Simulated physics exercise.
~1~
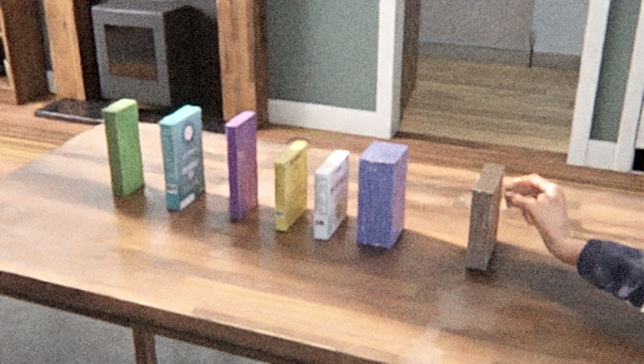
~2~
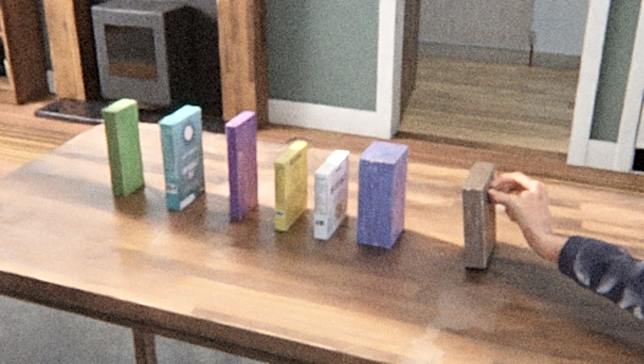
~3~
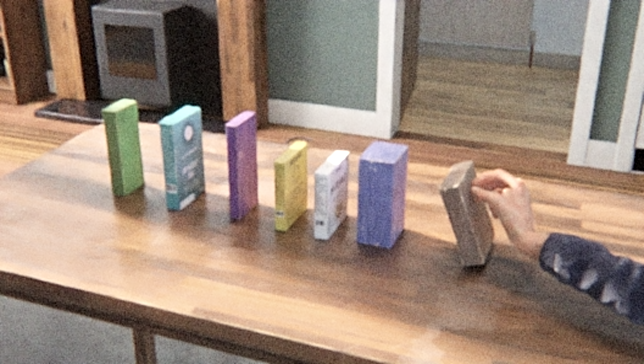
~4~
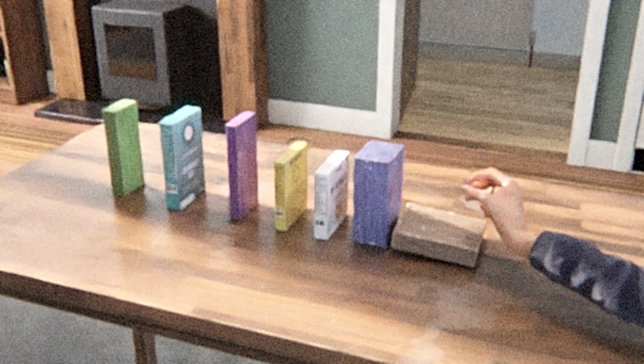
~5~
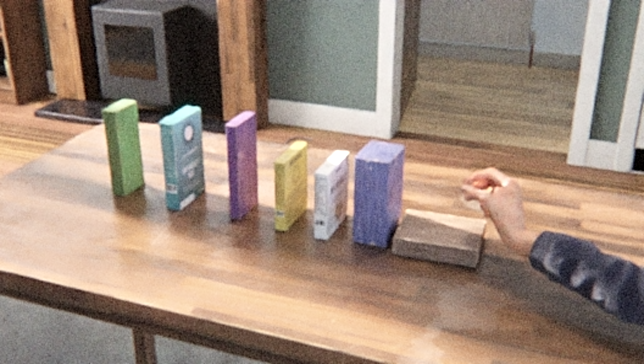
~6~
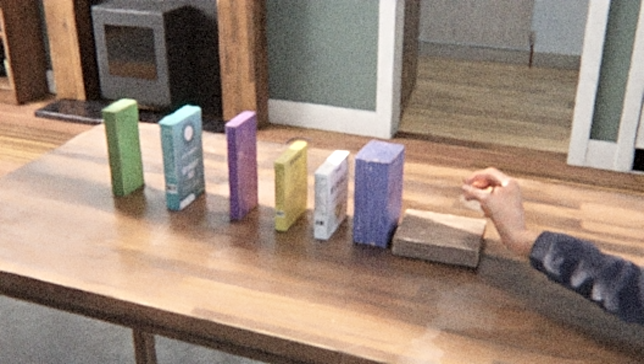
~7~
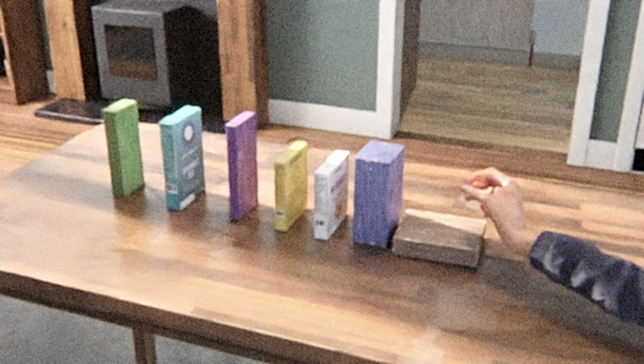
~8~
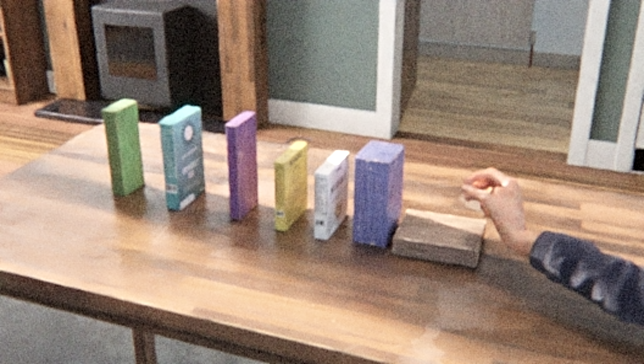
Brown block tipping left from a hand's push and landing flat against a blue-purple block, the whole row beyond staying upright.
